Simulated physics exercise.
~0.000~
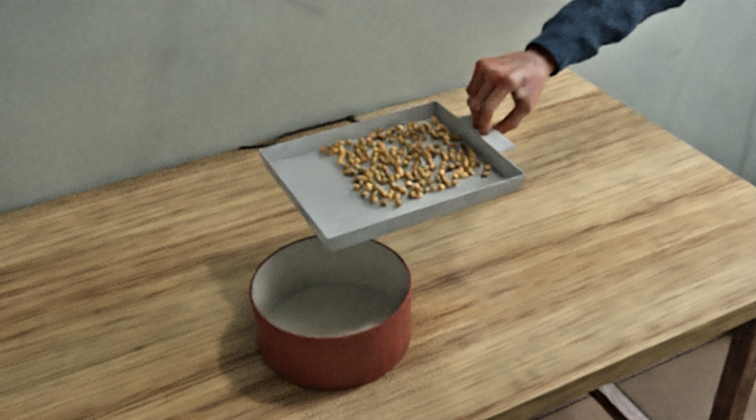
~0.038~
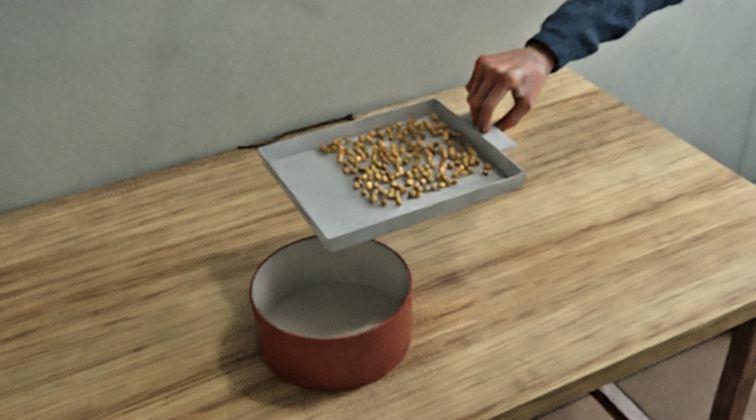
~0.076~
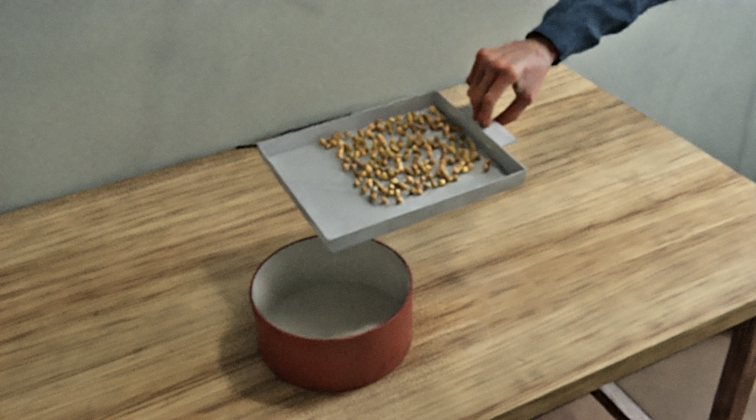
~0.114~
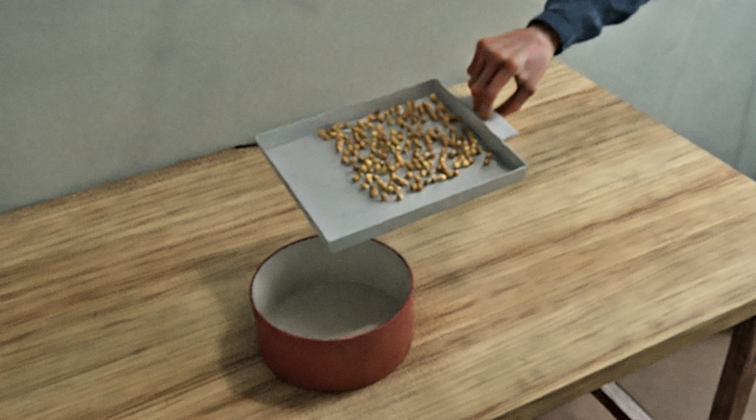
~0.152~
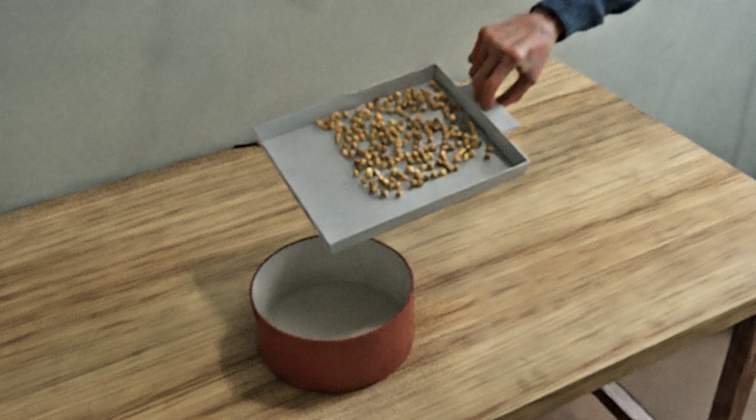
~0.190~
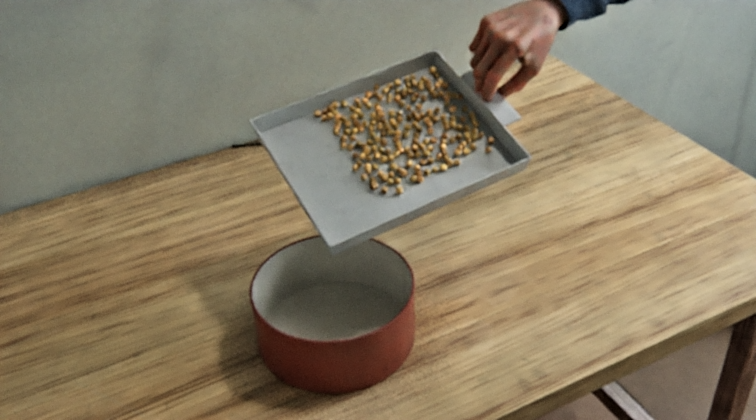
The clip opens on a hand in a blue sleeve holding a shallow grey tray of dried chickpeas above a red pot on a wooden table. The hand gradually raises the right-hand end, tilting the tray toward the pot, while the chickpeas stay spread in nearly the same place on it.
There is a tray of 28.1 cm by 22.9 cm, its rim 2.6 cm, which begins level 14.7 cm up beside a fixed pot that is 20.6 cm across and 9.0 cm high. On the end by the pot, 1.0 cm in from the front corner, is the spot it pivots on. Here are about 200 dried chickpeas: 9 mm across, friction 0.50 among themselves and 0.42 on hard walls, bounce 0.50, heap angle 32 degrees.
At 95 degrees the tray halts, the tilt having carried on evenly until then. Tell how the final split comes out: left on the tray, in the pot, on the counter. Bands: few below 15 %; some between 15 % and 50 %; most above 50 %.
Tray: Few; pot: Most; counter: Some.
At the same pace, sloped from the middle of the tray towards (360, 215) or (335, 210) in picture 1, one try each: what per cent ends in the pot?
Near 85 and 65 percent, in that order.
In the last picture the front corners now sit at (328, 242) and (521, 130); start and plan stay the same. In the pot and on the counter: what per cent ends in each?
Pot 75 % / counter 25 %.
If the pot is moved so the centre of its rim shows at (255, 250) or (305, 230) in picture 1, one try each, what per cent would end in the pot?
First try about 0 per cent, second try about 0 per cent.
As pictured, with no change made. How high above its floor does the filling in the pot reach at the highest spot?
It reaches roughly 2.0 cm.
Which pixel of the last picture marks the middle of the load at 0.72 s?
At that time the load is centred around (392, 235).
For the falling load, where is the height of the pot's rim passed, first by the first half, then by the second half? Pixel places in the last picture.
Near (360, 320) at first, near (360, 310) afterwards.
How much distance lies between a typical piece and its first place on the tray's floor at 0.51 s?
Some 8 cm.
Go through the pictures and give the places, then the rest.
The first picture shows tray tilt 0 degrees, front corners at (329, 236) and (521, 173); middle of the pieces at (409, 158); pot at (331, 282).
The second picture shows tray tilt 1 degrees, front corners at (330, 236) and (522, 172); middle of the pieces at (408, 156).
The third picture shows tray tilt 3 degrees, front corners at (330, 237) and (523, 169); middle of the pieces at (408, 152).
The fourth picture shows tray tilt 7 degrees, front corners at (331, 238) and (524, 165), lowest corner left front; middle of the pieces at (408, 144).
The fifth picture shows tray tilt 11 degrees, front corners at (331, 240) and (525, 160), lowest corner left front; middle of the pieces at (408, 135).
The sixth picture shows tray tilt 16 degrees, front corners at (332, 242) and (527, 156), lowest corner left front; middle of the pieces at (408, 127); pot at (332, 284). Its pace works out near 120 degrees a second.
After 0.51 s, tilt 55 degrees; the tray holds 100 %, the pot 0 %.
After 0.72 s, tilt 81 degrees; the tray holds 80 %, the pot 5 %.
After 1.05 s, tilt 95 degrees; the tray holds 15 %, the pot 45 %.
By 2.4 s all is still; tray 5 %, pot 65 %, counter 30 %.
